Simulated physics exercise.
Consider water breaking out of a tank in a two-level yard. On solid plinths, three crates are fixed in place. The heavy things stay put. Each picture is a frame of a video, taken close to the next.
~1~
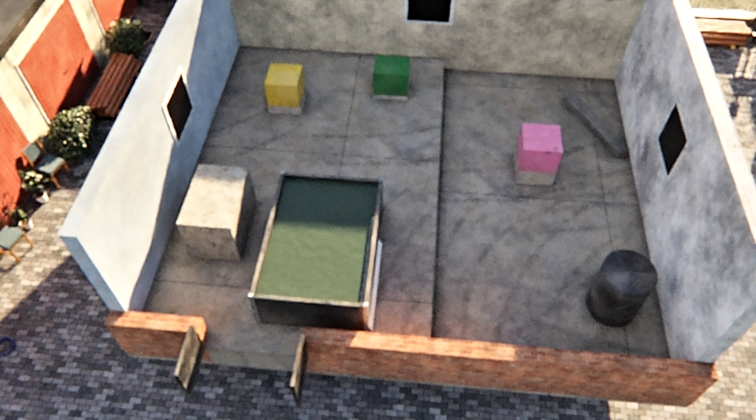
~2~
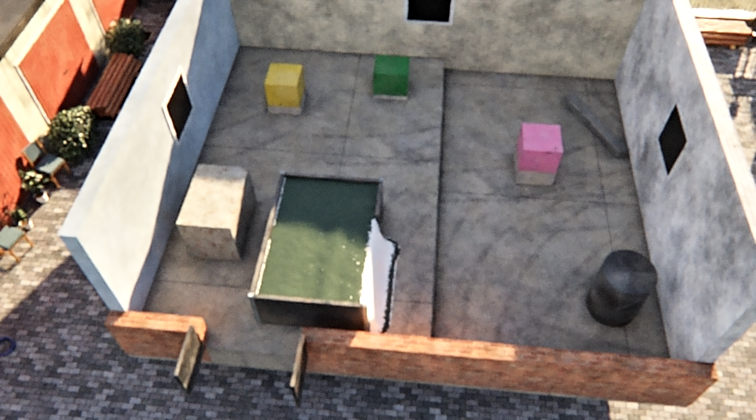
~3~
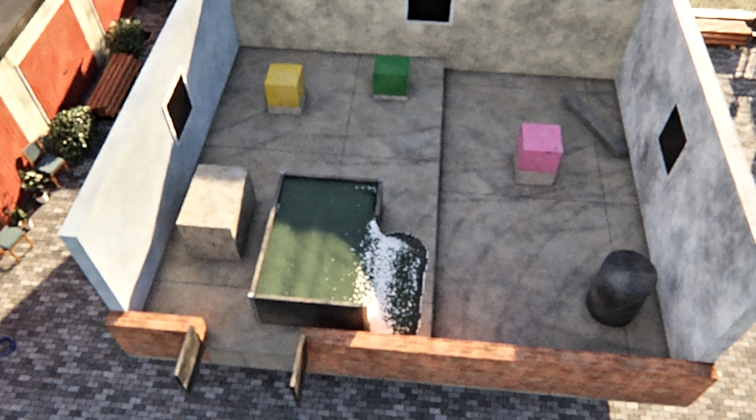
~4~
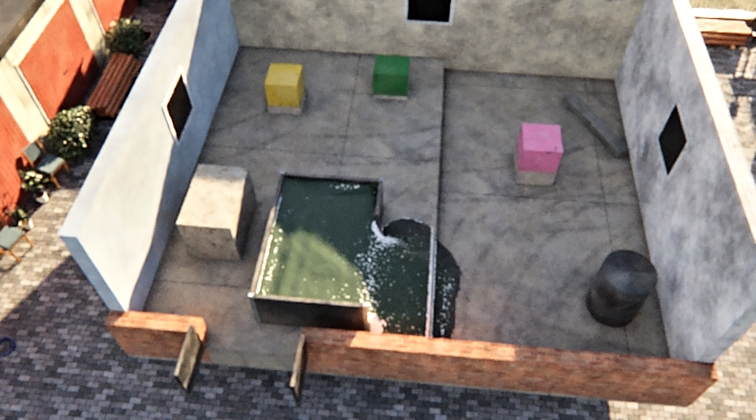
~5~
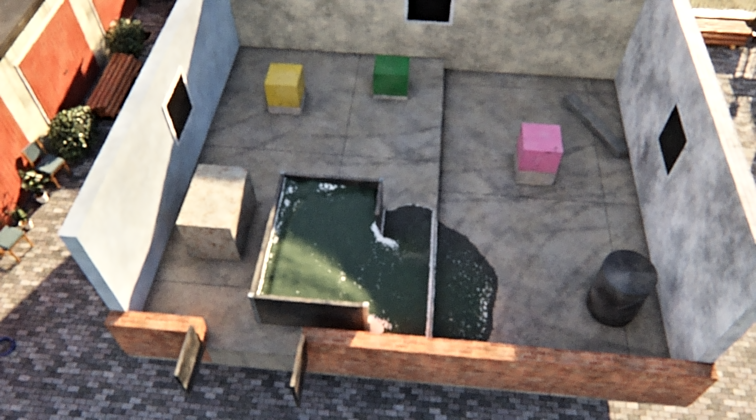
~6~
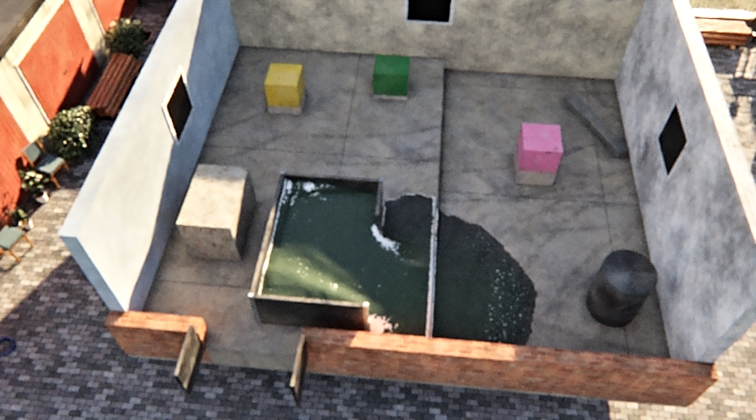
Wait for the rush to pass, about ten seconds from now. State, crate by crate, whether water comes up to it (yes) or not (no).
In the end I expect the green crate to never get touched; I expect the pink crate to never get touched; I expect the yellow crate to never get touched.
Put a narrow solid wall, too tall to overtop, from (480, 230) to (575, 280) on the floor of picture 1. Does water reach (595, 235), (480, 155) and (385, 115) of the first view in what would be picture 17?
Outcome by spot, in order - watered, unwatered, unwatered.
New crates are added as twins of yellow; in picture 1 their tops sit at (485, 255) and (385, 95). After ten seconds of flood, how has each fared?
For the first position it is reached; for the second it is missed.
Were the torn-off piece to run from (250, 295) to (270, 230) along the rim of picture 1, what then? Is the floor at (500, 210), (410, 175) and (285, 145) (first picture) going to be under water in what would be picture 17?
Point by point: Unwetted, unwetted, drenched.
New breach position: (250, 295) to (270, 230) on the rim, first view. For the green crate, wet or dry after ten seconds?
The green crate is reached.
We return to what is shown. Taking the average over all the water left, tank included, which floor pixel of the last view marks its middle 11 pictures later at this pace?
I'd say around (455, 296).
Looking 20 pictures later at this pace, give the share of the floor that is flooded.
Estimate: Near 35 %.
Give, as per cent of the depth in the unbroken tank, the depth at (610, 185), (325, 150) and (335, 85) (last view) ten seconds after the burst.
14, 0 and 0 in a hundred, in turn.
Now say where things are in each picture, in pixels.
In the first picture, the tank at (321, 237) is whole and still.
In the second picture, the front is at a hidden place, out from the gap at (370, 274).
In the third picture, water pours out at (370, 276) and has run to a hidden place.
In the fourth picture, water pours out at (370, 277) and has run to (455, 272).
In the fifth picture, the front is at (491, 278), out from the gap at (370, 277).
In the sixth picture, the front is at (527, 284), out from the gap at (370, 277).
A moment on, water covers 25 % of the floor; the green crate not reached, the pink crate not reached, the yellow crate not reached.
Next, water covers 30 % of the floor; the green crate not reached, the pink crate water round its plinth, the yellow crate not reached.
Then, water covers 35 % of the floor; the green crate not reached, the pink crate water round its plinth, the yellow crate not reached.
Later, water covers 50 % of the floor; the green crate not reached, the pink crate water round its plinth, the yellow crate not reached.
In the end, water covers 50 % of the floor; the green crate stayed above the water, the pink crate stayed above the water, the yellow crate stayed above the water.
